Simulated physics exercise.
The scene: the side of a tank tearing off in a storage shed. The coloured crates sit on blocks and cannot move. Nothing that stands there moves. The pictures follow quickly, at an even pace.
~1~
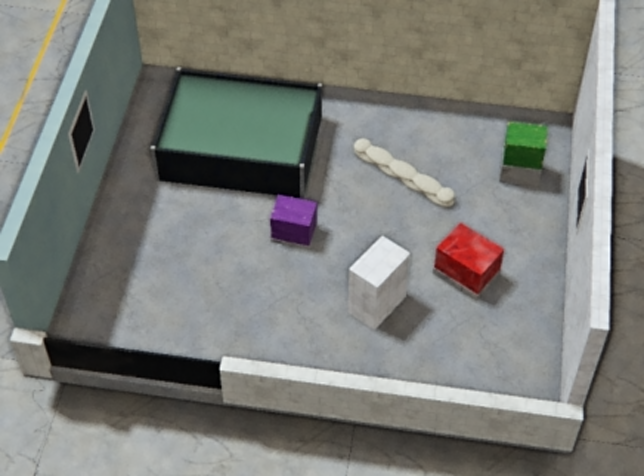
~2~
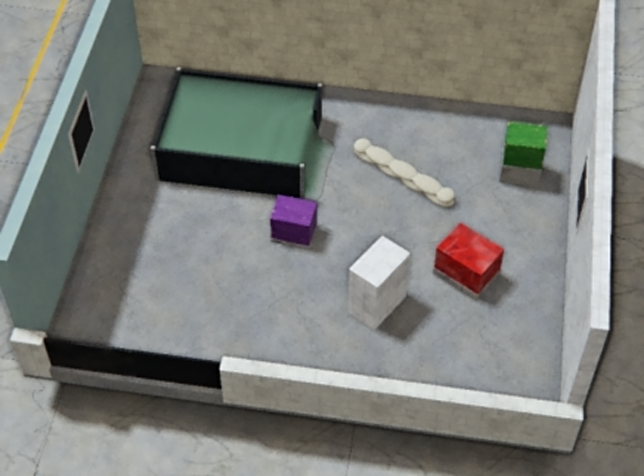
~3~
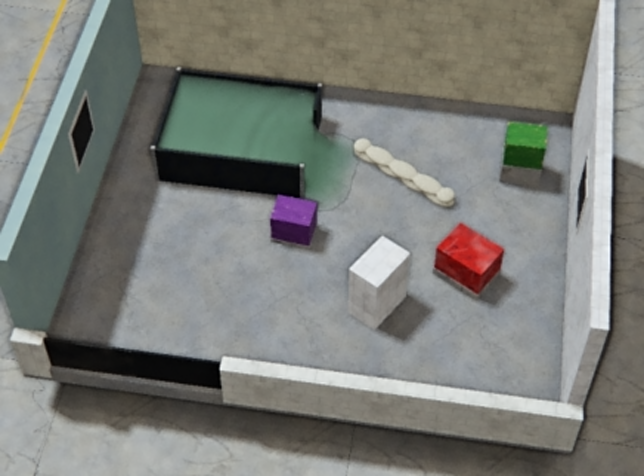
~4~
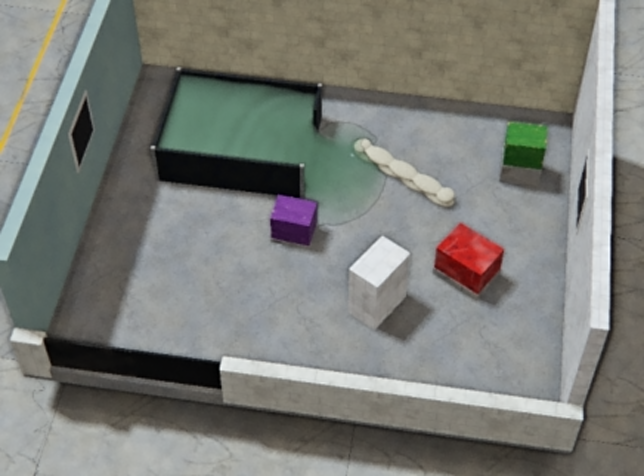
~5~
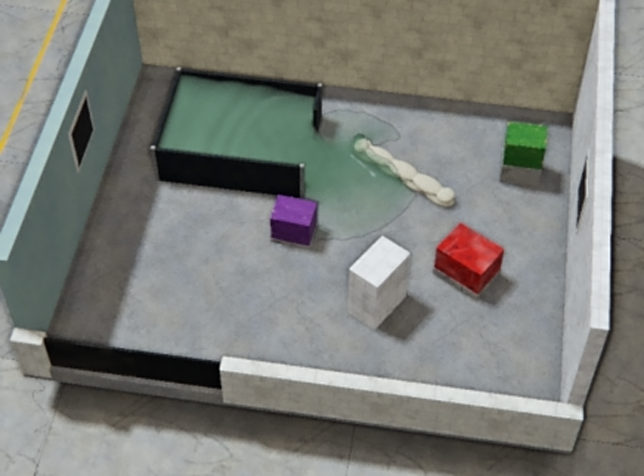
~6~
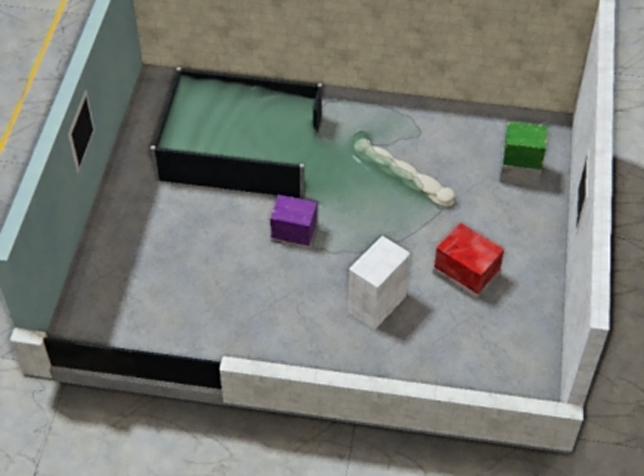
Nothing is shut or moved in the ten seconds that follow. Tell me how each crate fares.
One by one: The green crate stays dry; the purple crate stays dry; the red crate gets wet.
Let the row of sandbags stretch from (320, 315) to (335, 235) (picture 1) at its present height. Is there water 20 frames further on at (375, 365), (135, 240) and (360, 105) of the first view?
In turn: Flooded, not flooded, free of water.
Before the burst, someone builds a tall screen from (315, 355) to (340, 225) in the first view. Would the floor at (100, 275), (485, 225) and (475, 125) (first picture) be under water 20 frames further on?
In that order: Dry, awash, under water.
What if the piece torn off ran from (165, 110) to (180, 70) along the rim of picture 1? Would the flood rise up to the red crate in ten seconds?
One by one: The red crate escapes it.
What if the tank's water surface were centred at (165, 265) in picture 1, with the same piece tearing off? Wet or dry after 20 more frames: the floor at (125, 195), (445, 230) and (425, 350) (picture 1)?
In that order: Not flooded, awash, under water.
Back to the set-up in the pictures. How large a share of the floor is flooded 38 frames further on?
Roughly 80 per cent.
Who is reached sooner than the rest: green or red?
First comes the red crate.
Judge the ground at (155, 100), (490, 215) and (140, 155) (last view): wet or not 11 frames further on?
One after the other: Free of water, awash, clear.
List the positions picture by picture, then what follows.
Still water in the tank at (239, 120), in the first picture.
Water pours out at (307, 157) and has run to (306, 201), in the second picture.
Water pours out at (307, 159) and has run to (351, 145), in the third picture.
Water pours out at (307, 160) and has run to (367, 206), in the fourth picture.
Water pours out at (307, 160) and has run to (410, 198), in the fifth picture.
Water pours out at (307, 160) and has run to (436, 211), in the sixth picture.
A moment on, water covers 25 % of the floor; the green crate not reached, the purple crate water round its plinth, the red crate water round its plinth.
Next, water covers 40 % of the floor; the green crate water round its plinth, the purple crate water round its plinth, the red crate water round its plinth.
Then, water covers 50 % of the floor; the green crate water round its plinth, the purple crate water round its plinth, the red crate water round its plinth.
Later, water covers 80 % of the floor; the green crate water round its plinth, the purple crate water round its plinth, the red crate water round its plinth.
In the end, water covers 95 % of the floor; the green crate stayed above the water, the purple crate stayed above the water, the red crate was topped.
